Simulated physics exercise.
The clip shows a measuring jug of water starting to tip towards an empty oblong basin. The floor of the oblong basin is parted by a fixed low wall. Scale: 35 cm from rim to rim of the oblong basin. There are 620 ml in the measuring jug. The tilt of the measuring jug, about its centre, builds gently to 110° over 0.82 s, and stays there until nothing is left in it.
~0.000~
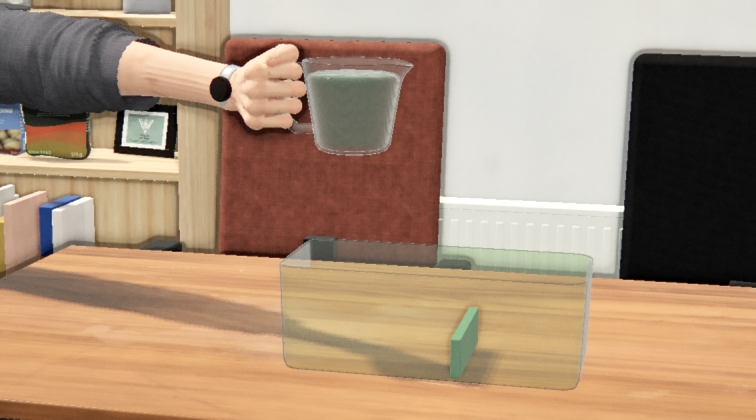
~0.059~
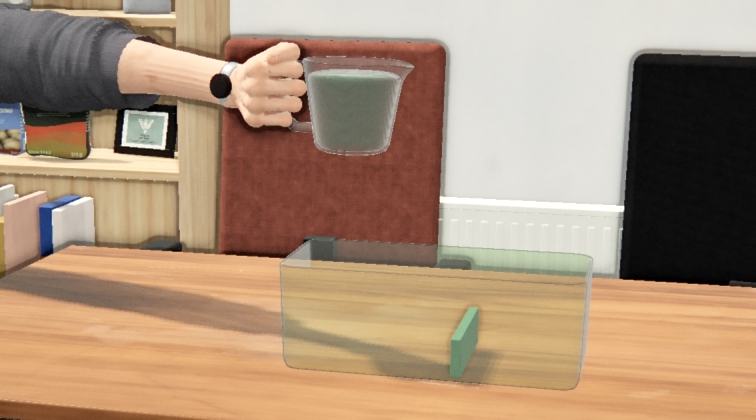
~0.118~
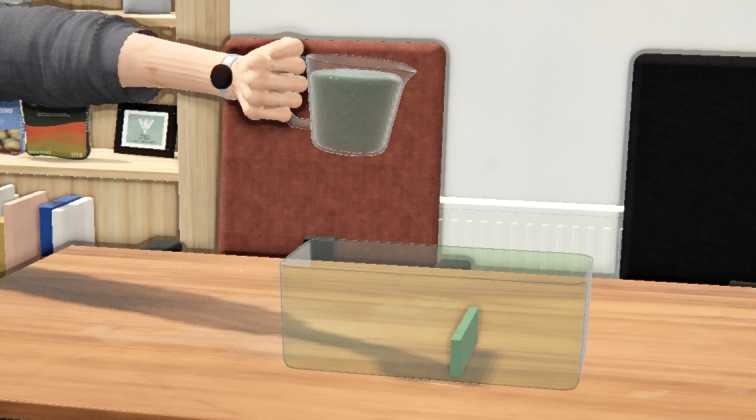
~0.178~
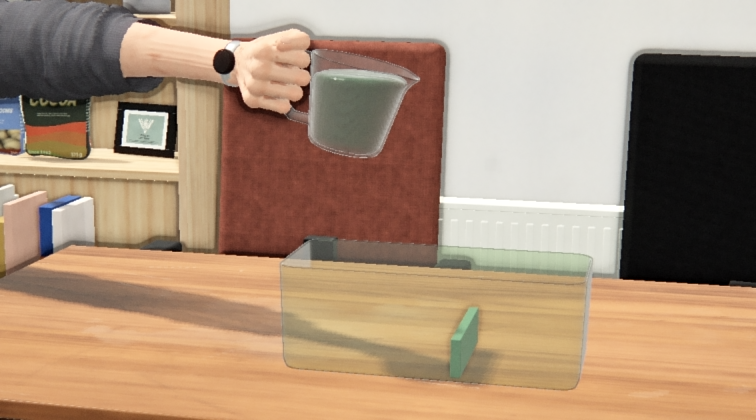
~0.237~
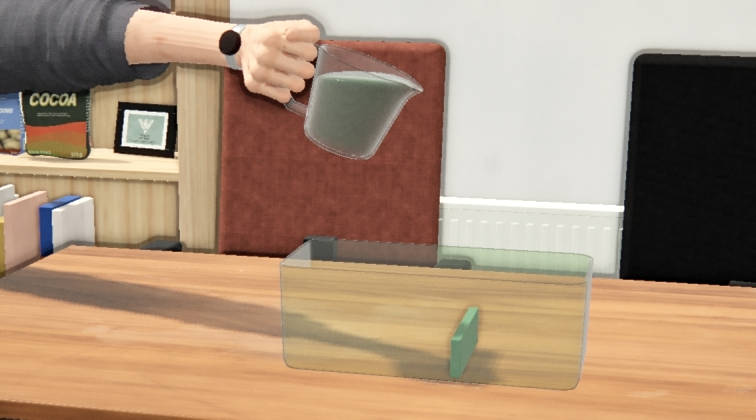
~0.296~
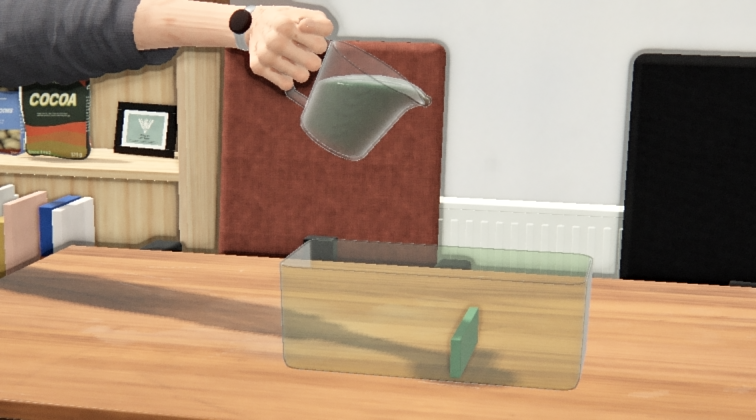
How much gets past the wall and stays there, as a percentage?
Roughly 49 per cent is past the wall.
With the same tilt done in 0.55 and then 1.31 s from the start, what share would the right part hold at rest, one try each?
First 30, then 65 per cent.
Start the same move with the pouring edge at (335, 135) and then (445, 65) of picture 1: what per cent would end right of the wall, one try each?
First 5, then 85 per cent.
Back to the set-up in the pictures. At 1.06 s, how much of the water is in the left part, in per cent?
Near 50 in a hundred.
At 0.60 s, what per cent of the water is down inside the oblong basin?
Near 24 in a hundred.
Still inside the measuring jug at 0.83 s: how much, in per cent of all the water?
Some 4 per cent.
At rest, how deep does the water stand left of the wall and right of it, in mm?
Some 10 mm on the left and 16 mm on the right.
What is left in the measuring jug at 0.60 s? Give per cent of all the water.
About 42 per cent.
After 0.60 s the tilt is 92° and 42 per cent is still to pour, 2 is left of the wall and 21 right of it.
After 0.83 s the tilt is 110° and 4 per cent is still to pour, 37 is left of the wall and 49 right of it.
After 1.06 s the tilt is 110° and 0 per cent is still to pour, 49 is left of the wall and 49 right of it.
After 1.32 s the tilt is 110° and 0 per cent is still to pour, 50 is left of the wall and 49 right of it.
In the end 50 per cent lies left of the wall, 49 right of it and 1 outside.
